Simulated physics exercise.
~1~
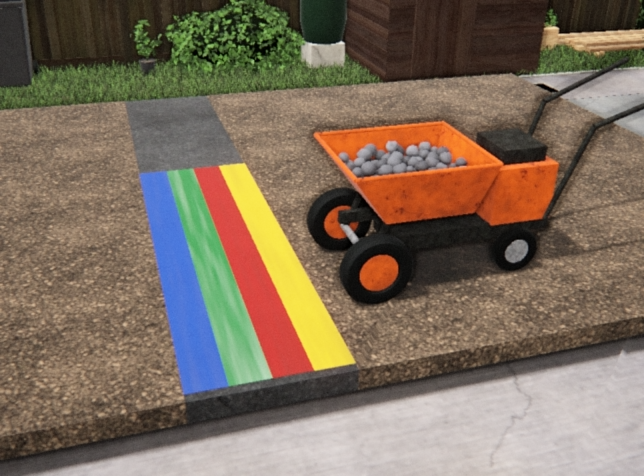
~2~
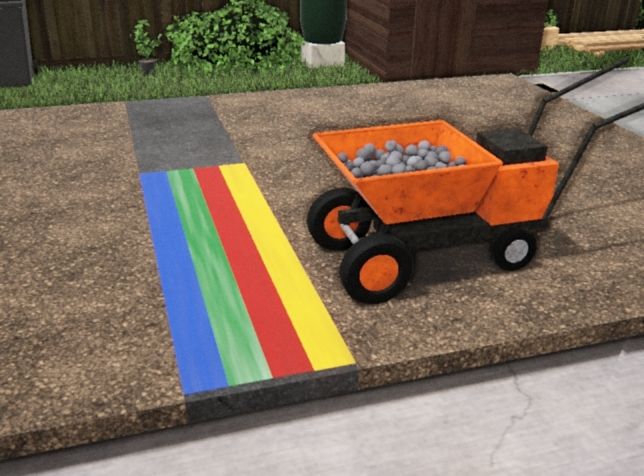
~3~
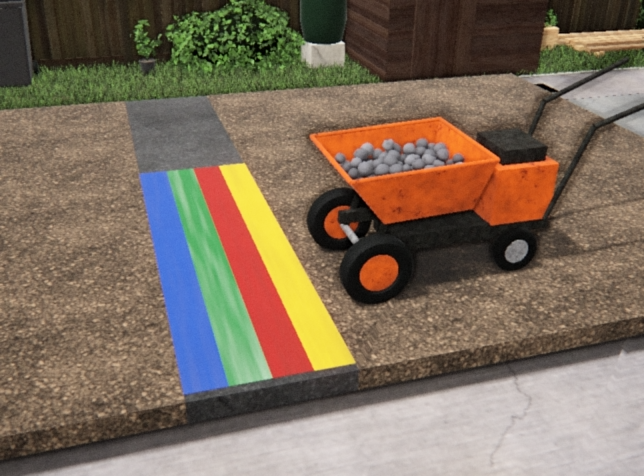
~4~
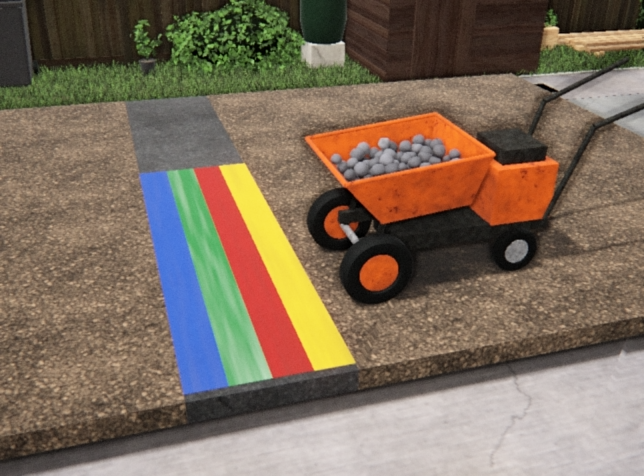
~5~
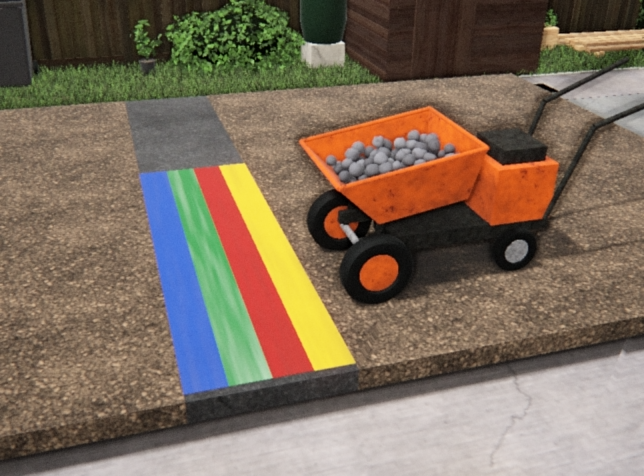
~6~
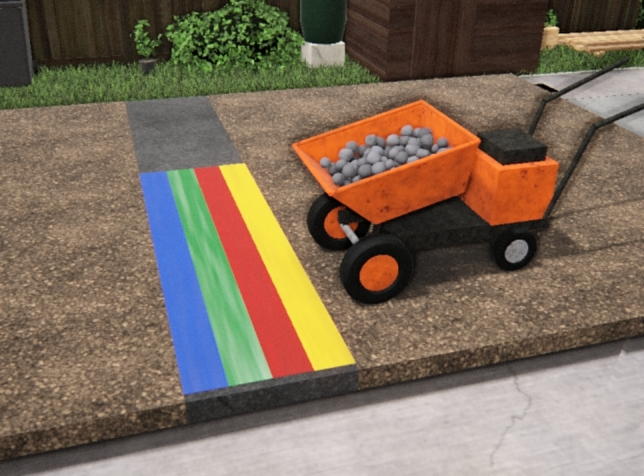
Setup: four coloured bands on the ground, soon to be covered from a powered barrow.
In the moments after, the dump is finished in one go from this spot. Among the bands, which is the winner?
That would be the green band.
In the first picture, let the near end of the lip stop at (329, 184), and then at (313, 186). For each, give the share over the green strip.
First try: Some 40 %; second try: 30 %.
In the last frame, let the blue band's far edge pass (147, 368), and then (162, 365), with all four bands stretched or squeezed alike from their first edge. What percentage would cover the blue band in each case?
About 10 per cent first, then about 20 per cent.
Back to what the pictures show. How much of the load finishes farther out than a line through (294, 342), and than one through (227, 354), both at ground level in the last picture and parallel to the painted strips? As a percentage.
First roughly 100 percent, then 30 percent.
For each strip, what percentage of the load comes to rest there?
Here's the split: Yellow strip gets 0 %, red strip 25 %, green strip 40 %, blue strip 25 %.
Just after the last frame, skip tipped steeply; every one in the skip.
A moment on, skip tipped steeply; almost all in the skip; just a few over the red strip; just a few over the green strip; just a few falling.
Further on, skip tipped right over; roughly a quarter in the skip; roughly a quarter over the red strip; roughly a third over the green strip; roughly a quarter over the blue strip; just a few off the paint.
When it is over, skip tipped right over; just a few in the skip; not one over the yellow strip; roughly a quarter over the red strip; roughly a third over the green strip; roughly a quarter over the blue strip; about a tenth off the paint.
